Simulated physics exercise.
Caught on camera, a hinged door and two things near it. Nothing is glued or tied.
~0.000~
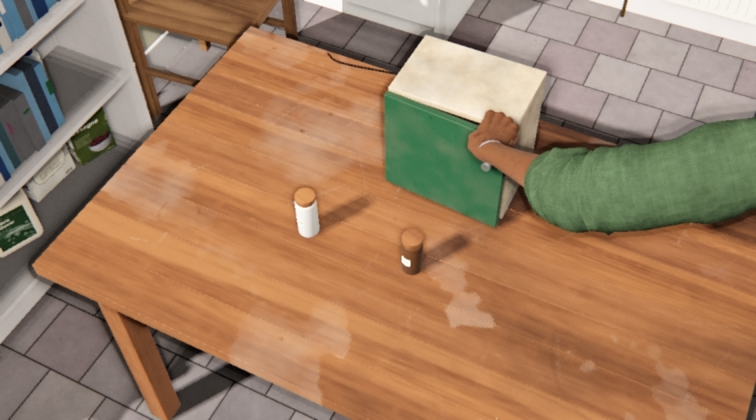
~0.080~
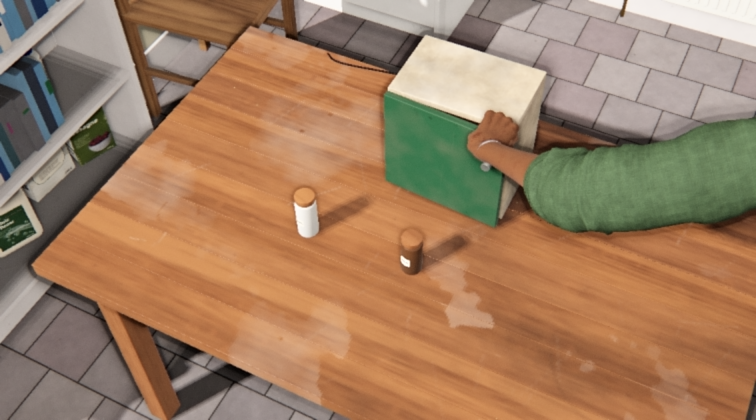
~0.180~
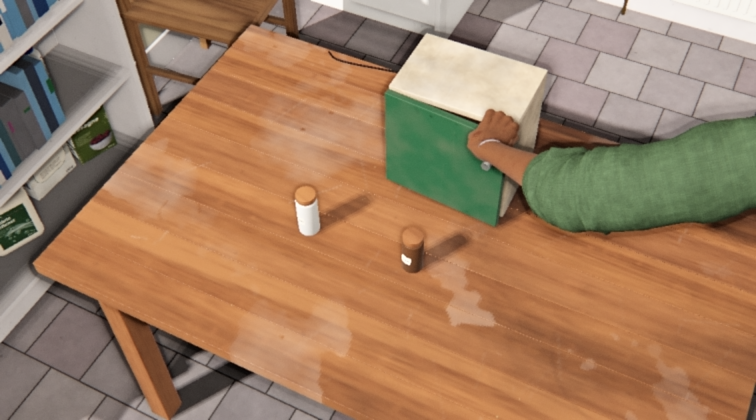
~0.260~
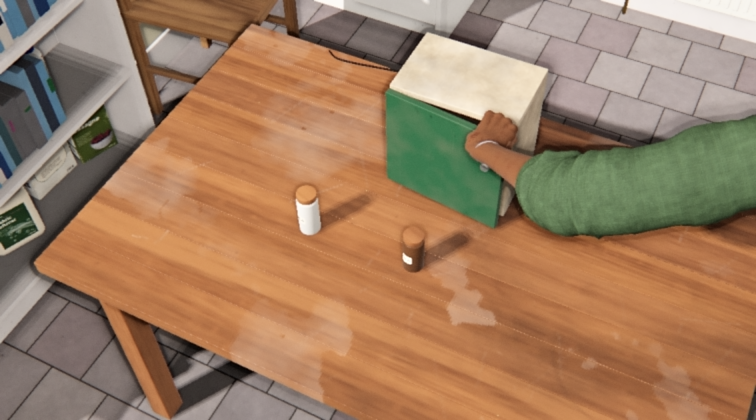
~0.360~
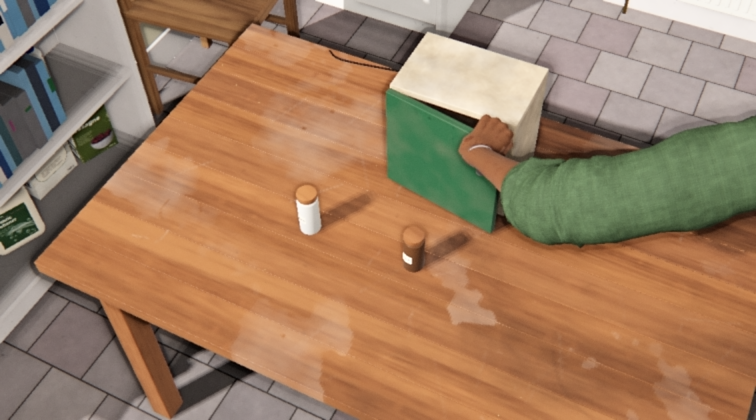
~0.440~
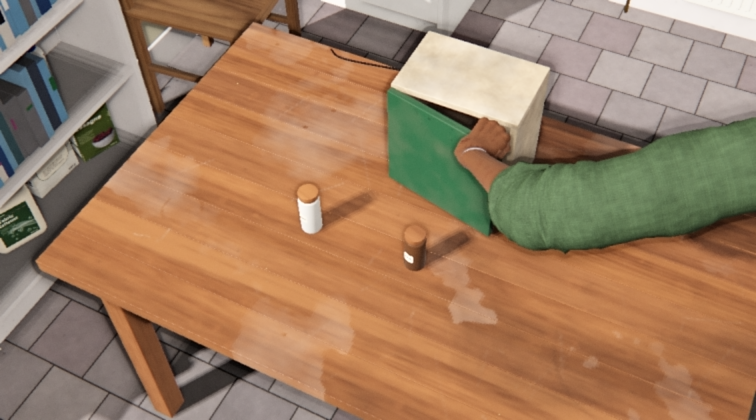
At first, a hand in a green sleeve grips the edge of a green door on a cream box, almost shut, while a white shaker and a brown shaker stand on the wooden table. The hand then pulls the door slightly open toward the viewer, and the shakers stay put.
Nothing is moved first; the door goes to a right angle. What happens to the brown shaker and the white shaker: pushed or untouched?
Outcome: The brown shaker gets knocked, the white shaker escapes contact.
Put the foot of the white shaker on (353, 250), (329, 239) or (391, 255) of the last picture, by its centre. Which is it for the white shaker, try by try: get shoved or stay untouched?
In that order, it gets knocked; escapes contact; is moved.
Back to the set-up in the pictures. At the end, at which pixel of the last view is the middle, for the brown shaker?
Near (323, 245).
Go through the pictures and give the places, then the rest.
The first frame shows door 4° open; brown shaker (412, 253); white shaker (307, 213); door (440, 164).
The second frame shows door 4° open; white shaker (307, 213); door (440, 164).
The third frame shows door 5° open; brown shaker (413, 251); door (441, 163).
The fourth frame shows door 6° open; white shaker (308, 210); door (441, 164).
The fifth frame shows door 10° open; brown shaker (414, 250); door (438, 166).
The sixth frame shows door 13° open; brown shaker (415, 249); white shaker (310, 209); door (438, 167).
By 1.58 s, door 55° open; brown shaker shifted about its own width near (396, 253); white shaker at rest near (310, 209).
By 1.90 s, door 66° open; brown shaker shifted well along near (371, 255); white shaker at rest near (310, 209).
By 2.30 s, door 81° open; brown shaker shifted well along near (341, 251); white shaker at rest near (310, 209).
When it is over (3.4 s), the brown shaker gets shoved, near (323, 245); the white shaker stays untouched, near (310, 209).
